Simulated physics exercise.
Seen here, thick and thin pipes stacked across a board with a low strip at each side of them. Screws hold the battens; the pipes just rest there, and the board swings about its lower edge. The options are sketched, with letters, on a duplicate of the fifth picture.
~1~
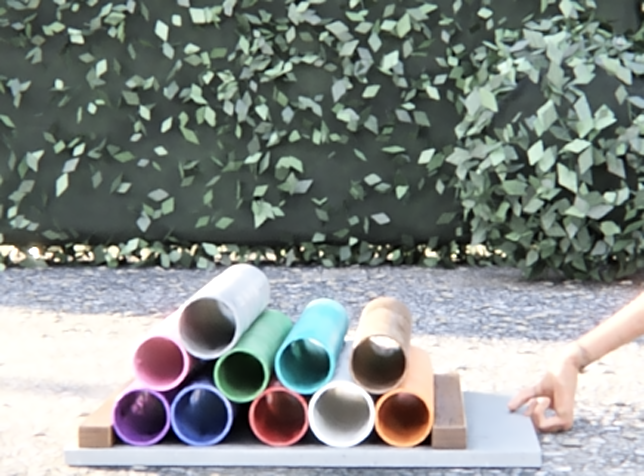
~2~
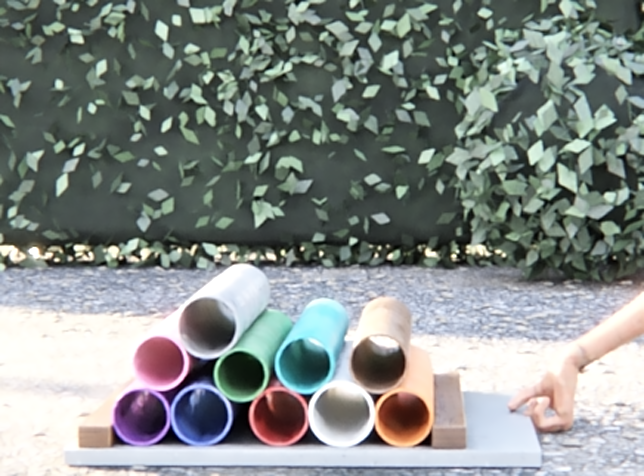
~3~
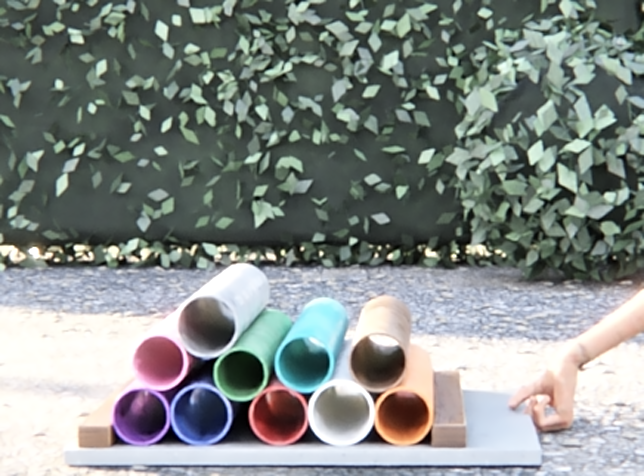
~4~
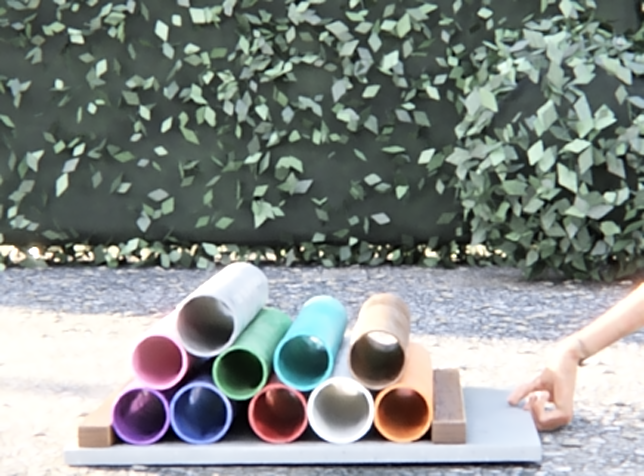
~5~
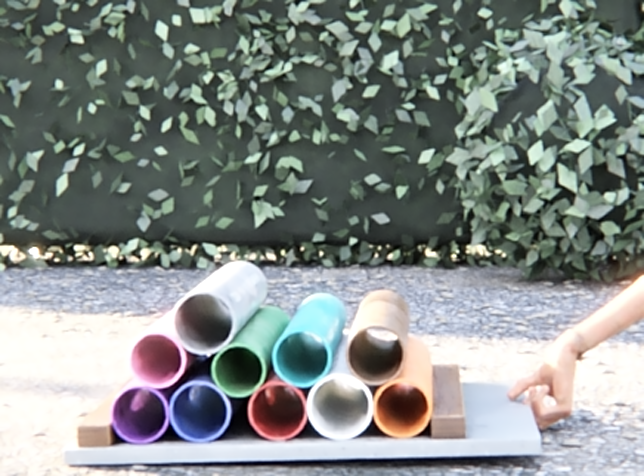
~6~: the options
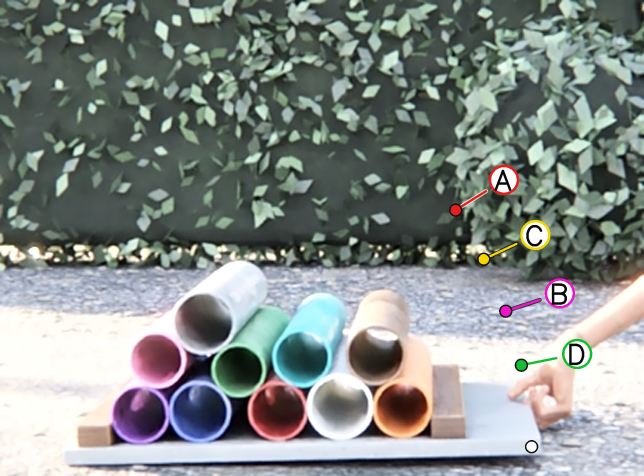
A hand slightly raises the right end of a board stacked with colourful pipes.
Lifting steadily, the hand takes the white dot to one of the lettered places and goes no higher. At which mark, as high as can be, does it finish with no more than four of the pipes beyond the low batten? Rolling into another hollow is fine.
The answer is mark A.
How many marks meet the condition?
Four of the four.
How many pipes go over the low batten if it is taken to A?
The count is four.
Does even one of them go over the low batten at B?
Yes, at B.
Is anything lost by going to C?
Yes, at C.
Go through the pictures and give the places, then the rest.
In the first picture, orange pipe (403, 417); green pipe (241, 375); pink pipe (160, 362).
In the second picture, pink pipe (160, 362); turquoise pipe (305, 364).
In the third picture, board (313, 413); orange pipe (403, 416); brown pipe (378, 362); blue pipe (201, 415).
In the fourth picture, board (313, 411); purple pipe (141, 415); blue pipe (200, 413).
In the fifth picture, board (312, 408); purple pipe (140, 414); blue pipe (200, 412).
On the copy, A at (455, 210); B at (506, 311); C at (484, 259); D at (521, 365); the white dot at (531, 447).
On A. First, board at 18°.
Then, board at 32°.
Finally, board at 32°, four over the low batten (green, pink, turquoise, grey).
By contrast, B two over the low batten (pink, grey); C three over the low batten (green, pink, grey); D none over the low batten.
